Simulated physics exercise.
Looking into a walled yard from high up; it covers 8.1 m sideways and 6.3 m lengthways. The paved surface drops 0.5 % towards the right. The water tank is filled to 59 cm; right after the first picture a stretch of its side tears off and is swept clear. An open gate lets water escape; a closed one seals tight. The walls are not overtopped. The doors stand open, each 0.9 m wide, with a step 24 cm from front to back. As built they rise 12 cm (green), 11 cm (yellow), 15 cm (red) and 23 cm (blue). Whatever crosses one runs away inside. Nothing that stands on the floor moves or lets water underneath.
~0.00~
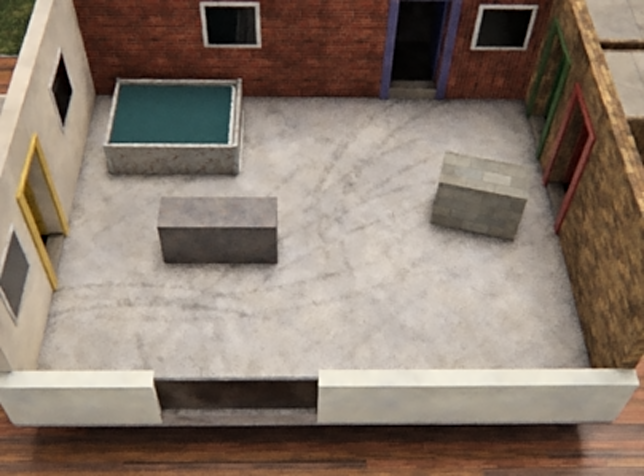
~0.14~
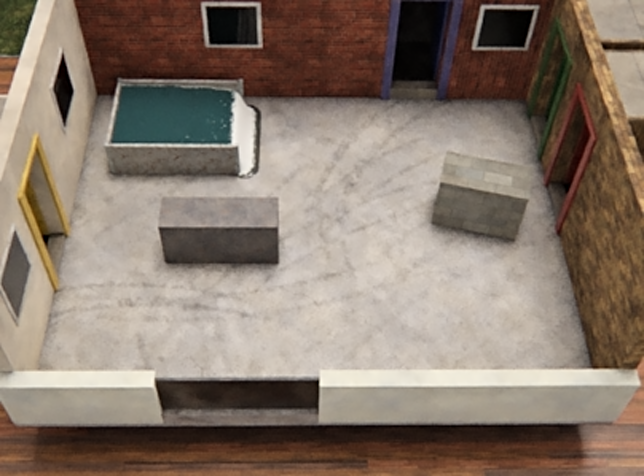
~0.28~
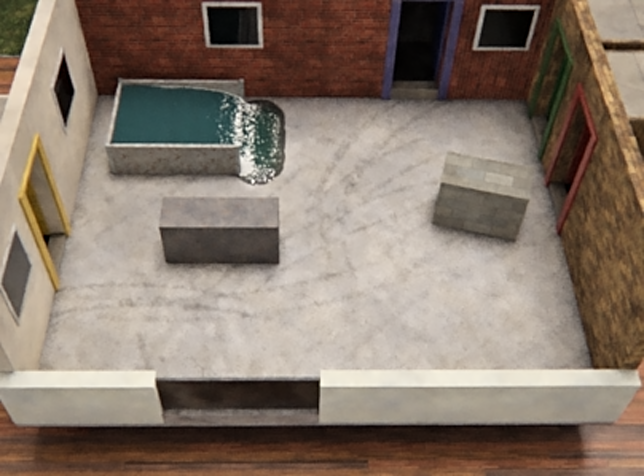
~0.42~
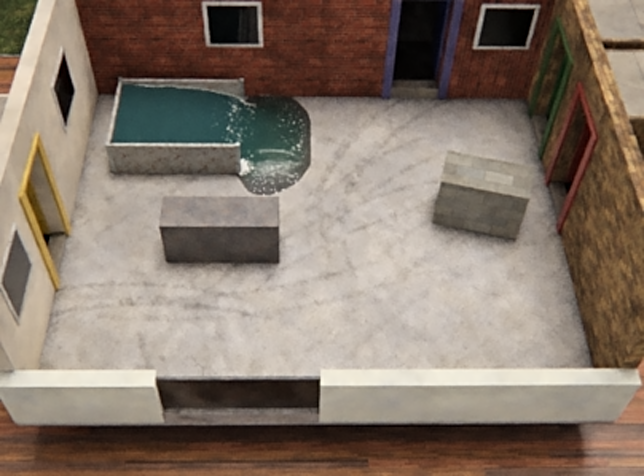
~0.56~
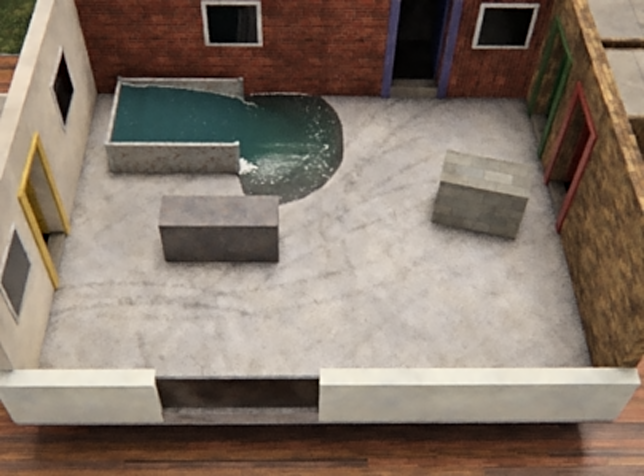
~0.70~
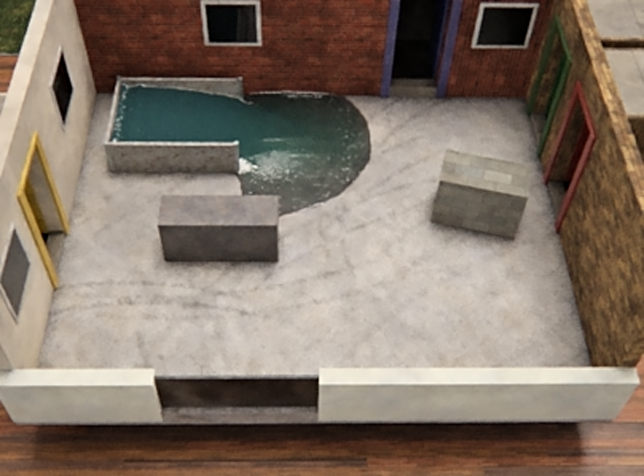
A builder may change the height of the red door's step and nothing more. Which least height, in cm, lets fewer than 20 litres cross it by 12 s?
It would have to be roughly 12.5 cm high.
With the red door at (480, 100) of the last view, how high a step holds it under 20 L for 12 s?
Roughly 13.0 cm.
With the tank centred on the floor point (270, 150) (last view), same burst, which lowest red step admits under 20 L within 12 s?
Then roughly 18 cm.
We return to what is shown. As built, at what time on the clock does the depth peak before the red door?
Around 5.0 s.
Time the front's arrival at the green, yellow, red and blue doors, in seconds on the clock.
Green 1.6 s, yellow 12.0 s, red 2.2 s, blue 1.1 s.
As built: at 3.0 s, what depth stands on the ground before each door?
Depths in cm: Green 29, yellow 0, red 15, blue 9.
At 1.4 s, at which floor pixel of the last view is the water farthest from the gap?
Near (490, 151).
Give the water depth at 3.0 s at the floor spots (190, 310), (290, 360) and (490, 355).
In that order: 0, 0 and 0 cm.
After 1.4 s water covers 25 % of the floor, deepest (24 cm) near (249, 142); it has not reached the red door.
After 3.0 s water covers 45 % of the floor, deepest (30 cm) near (510, 110); 15 cm at the red door, 2 litres in over its 15 cm step.
After 12.0 s water covers 85 % of the floor, deepest (6 cm) near (576, 396); 6 cm at the red door, 8 litres in over its 15 cm step.
At the red door as built, the water arrived by 2.2 s and peaked near 16 cm at 4.8 s.
Run again over the same 12 s with other heights there, 41 litres in over 10.5 cm, 10 litres over 14.5 cm. The limit of 20 litres is kept from about 12.5 cm up.
